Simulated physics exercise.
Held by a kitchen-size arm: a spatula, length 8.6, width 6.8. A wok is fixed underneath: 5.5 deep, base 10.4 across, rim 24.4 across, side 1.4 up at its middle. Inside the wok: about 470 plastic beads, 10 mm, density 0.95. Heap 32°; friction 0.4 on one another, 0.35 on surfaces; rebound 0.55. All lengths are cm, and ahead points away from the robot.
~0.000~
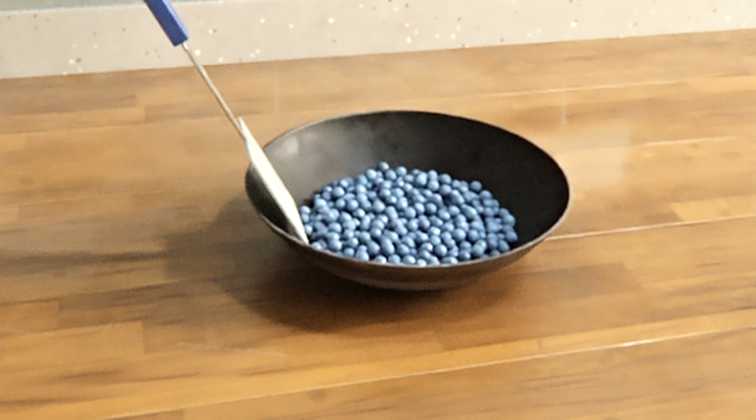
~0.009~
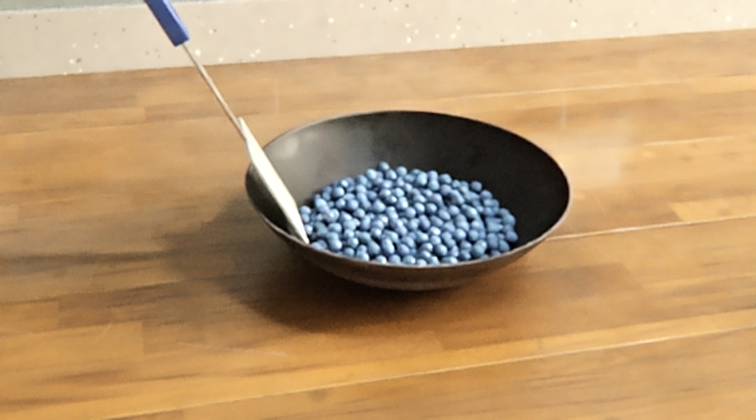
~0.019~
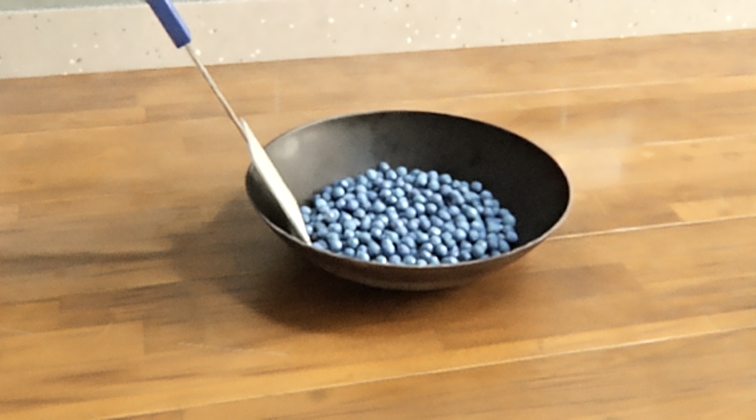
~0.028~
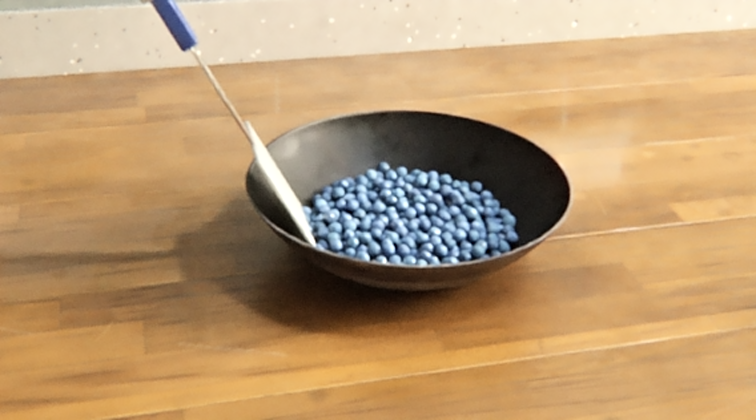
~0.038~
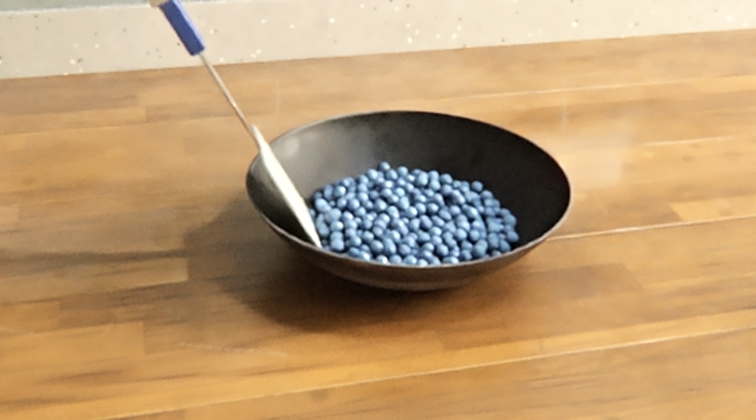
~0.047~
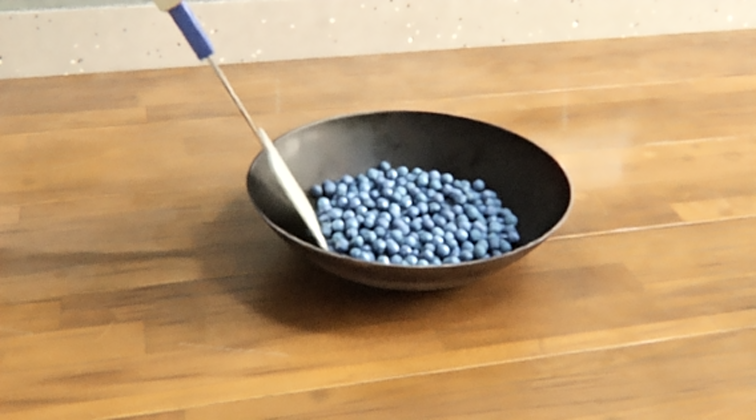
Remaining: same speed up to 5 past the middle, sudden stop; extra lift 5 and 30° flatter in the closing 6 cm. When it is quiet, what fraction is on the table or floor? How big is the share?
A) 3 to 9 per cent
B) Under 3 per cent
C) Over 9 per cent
B.
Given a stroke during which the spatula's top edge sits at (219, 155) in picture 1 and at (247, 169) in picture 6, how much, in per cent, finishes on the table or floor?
Off the vessel, on the table or floor: Some 0 percent.
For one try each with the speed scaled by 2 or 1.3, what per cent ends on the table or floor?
The two tries give roughly 10 and 0 in a hundred.
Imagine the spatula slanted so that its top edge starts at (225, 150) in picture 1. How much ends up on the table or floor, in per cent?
Roughly 0%.
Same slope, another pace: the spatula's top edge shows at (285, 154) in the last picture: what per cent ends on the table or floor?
Expect some 5 per cent there.
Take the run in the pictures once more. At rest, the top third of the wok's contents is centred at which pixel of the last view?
It is centred near (489, 195) in the last view.
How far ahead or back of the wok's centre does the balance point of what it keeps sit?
Forward offset: Roughly 3.5 cm.
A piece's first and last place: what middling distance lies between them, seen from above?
Distance: Around 3 cm.
By 0.12 s, sloping 63°, highest piece 5 above the table; 473 in the wok.
By 0.20 s, sloping 49°, highest piece 5 above the table; 473 in the wok.
By 0.44 s, sloping 33°, highest piece 6 above the table; 473 in the wok.
By 1.49 s, sloping 33°, highest piece 5 above the table; 473 in the wok.
Final count, 473 in the wok. That is 0 % on the table or floor.
